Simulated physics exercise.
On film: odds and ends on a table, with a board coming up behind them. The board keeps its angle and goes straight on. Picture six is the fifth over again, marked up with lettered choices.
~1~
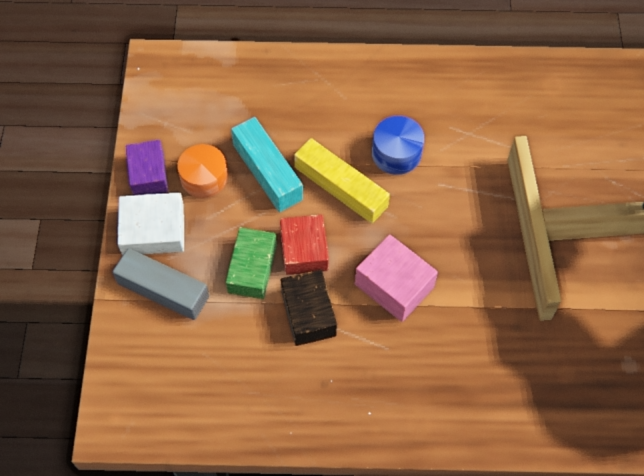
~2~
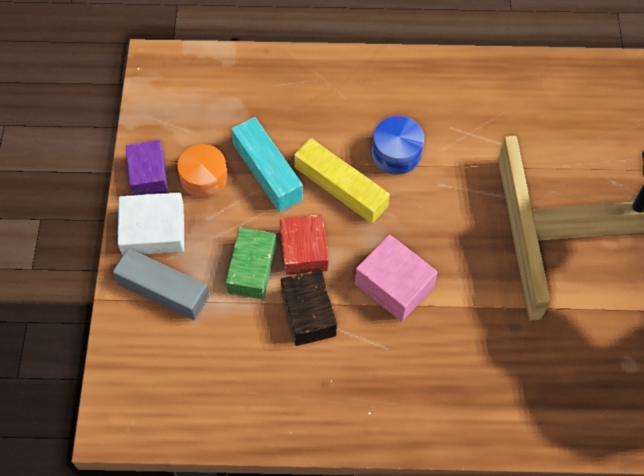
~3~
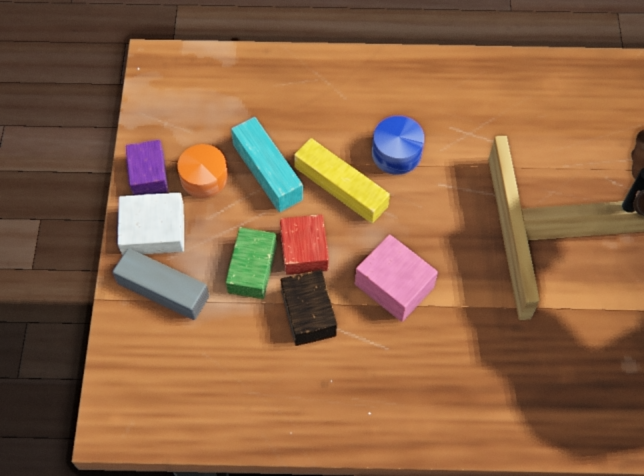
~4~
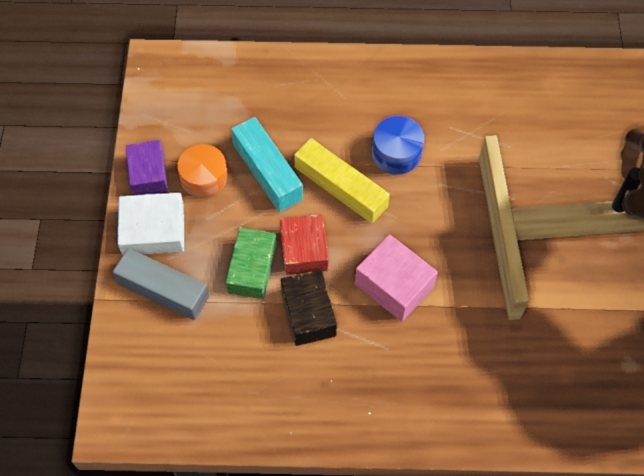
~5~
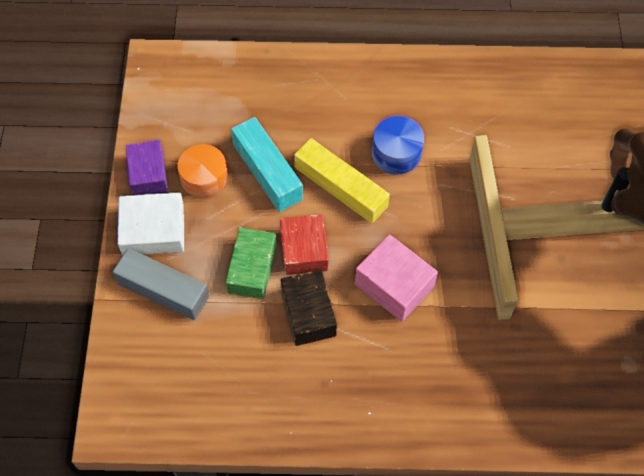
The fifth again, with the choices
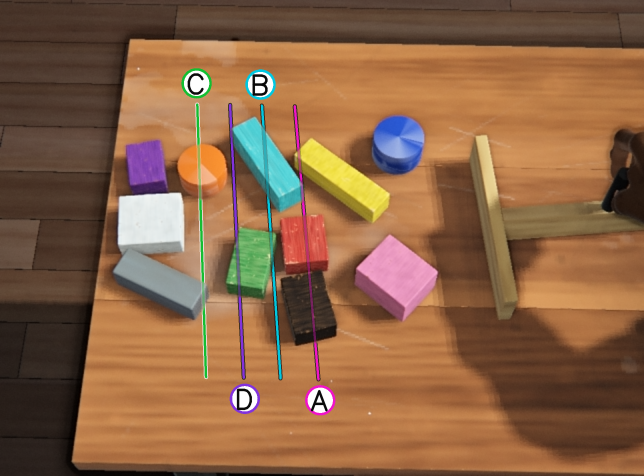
On a wooden table, a T-shaped wooden board sliding slowly left a short way toward scattered coloured blocks, which stay still.
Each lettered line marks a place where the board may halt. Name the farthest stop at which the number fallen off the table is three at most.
Stop at C.
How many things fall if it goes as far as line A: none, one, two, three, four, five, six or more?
The count is none.
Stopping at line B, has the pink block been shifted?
Yes.
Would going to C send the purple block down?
Yes.
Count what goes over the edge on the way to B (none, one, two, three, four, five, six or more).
The count is none.
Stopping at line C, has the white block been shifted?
By then, yes.
On the copy, A at (306, 233); B at (271, 233); C at (201, 231); D at (236, 232).
On C. First, board (389, 213); blue tin (352, 136); black block (303, 310).
Then, board (282, 210); white block (142, 226); grey stick (151, 287).
Finally, board (203, 209); purple block over the edge; white block over the edge; two fallen.
By contrast, A is within the limit but short; B is within the limit but short; D is within the limit but short.
